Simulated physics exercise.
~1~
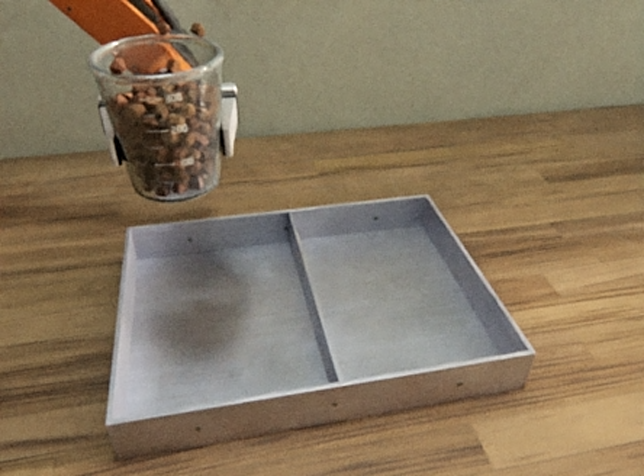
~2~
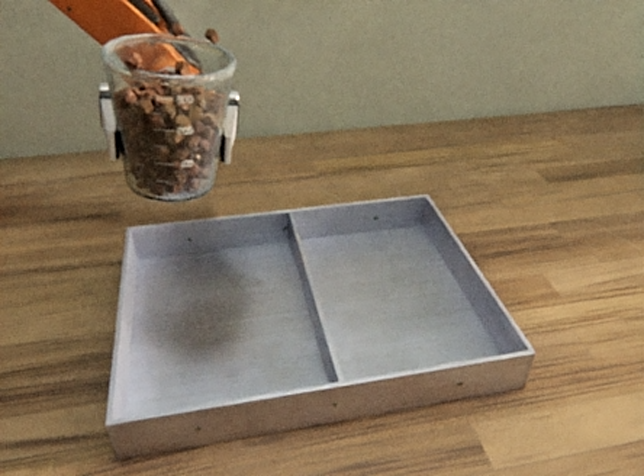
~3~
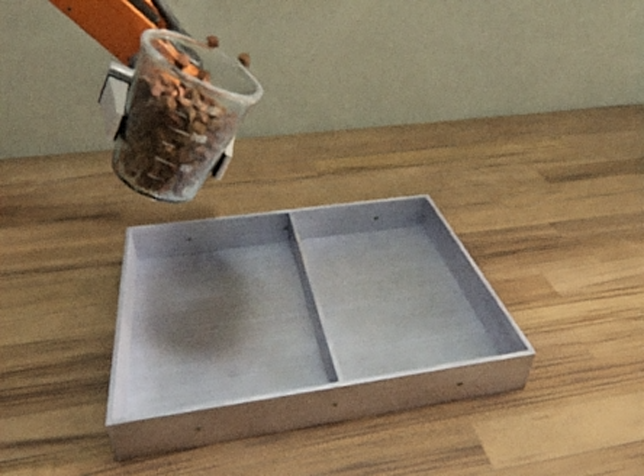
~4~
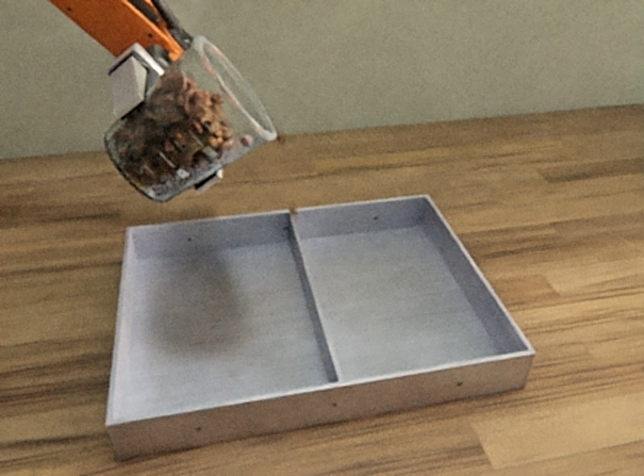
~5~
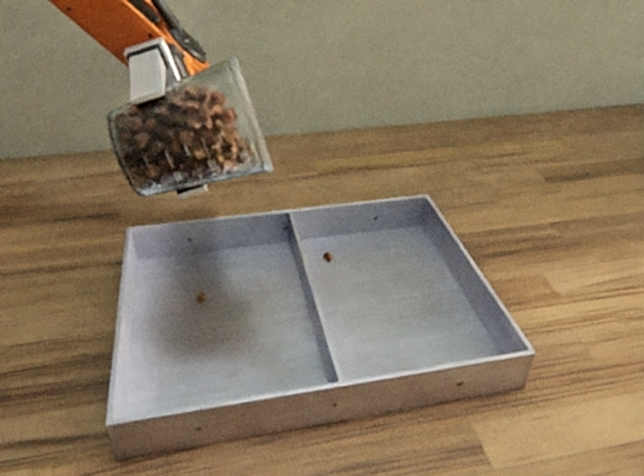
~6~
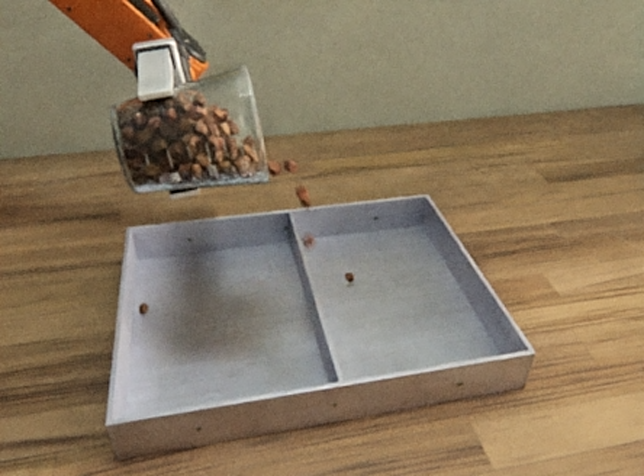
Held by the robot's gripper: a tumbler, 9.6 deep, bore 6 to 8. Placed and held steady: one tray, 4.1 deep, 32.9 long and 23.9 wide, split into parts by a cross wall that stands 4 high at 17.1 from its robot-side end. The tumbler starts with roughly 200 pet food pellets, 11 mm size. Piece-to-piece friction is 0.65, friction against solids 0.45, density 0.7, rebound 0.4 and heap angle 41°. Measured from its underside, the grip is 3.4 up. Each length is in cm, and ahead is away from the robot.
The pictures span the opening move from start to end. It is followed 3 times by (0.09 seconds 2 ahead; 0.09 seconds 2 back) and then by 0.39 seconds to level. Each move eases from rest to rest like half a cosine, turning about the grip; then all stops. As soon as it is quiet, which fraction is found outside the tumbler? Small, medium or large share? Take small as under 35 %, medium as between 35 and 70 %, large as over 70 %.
A medium share.
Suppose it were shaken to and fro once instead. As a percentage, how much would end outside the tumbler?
Near 30 per cent.
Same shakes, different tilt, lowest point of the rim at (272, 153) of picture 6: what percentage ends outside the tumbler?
Roughly 25 per cent.
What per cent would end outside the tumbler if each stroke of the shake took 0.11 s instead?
I'd expect close to 45 per cent then.
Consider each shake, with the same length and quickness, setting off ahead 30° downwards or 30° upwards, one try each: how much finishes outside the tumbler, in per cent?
Some 35 and 70 per cent.
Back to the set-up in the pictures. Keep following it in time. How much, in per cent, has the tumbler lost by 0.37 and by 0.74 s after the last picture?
Readings in order: 40, 55.
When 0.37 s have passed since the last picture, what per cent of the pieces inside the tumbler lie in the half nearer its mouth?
65 per cent.
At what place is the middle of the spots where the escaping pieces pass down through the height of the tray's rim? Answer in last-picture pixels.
Near (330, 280).
Then, 0.37 s later, tilted 84° forward, highest piece 21 above the table; 124 in the tumbler, 37 in the far-side part, 12 in the robot-side part, 29 in flight or on a rim.
Then, 0.74 s later, tilted 39° forward, highest piece 23 above the table; 87 in the tumbler, 82 in the far-side part, 33 in the robot-side part.
Then, 1.13 s later, level, highest piece 22 above the table; 87 in the tumbler, 84 in the far-side part, 31 in the robot-side part.
Then, 2.18 s later, level, highest piece 22 above the table; 87 in the tumbler, 84 in the far-side part, 31 in the robot-side part.
At rest, 87 in the tumbler, 84 in the far-side part, 31 in the robot-side part. That is 57 % outside the tumbler.
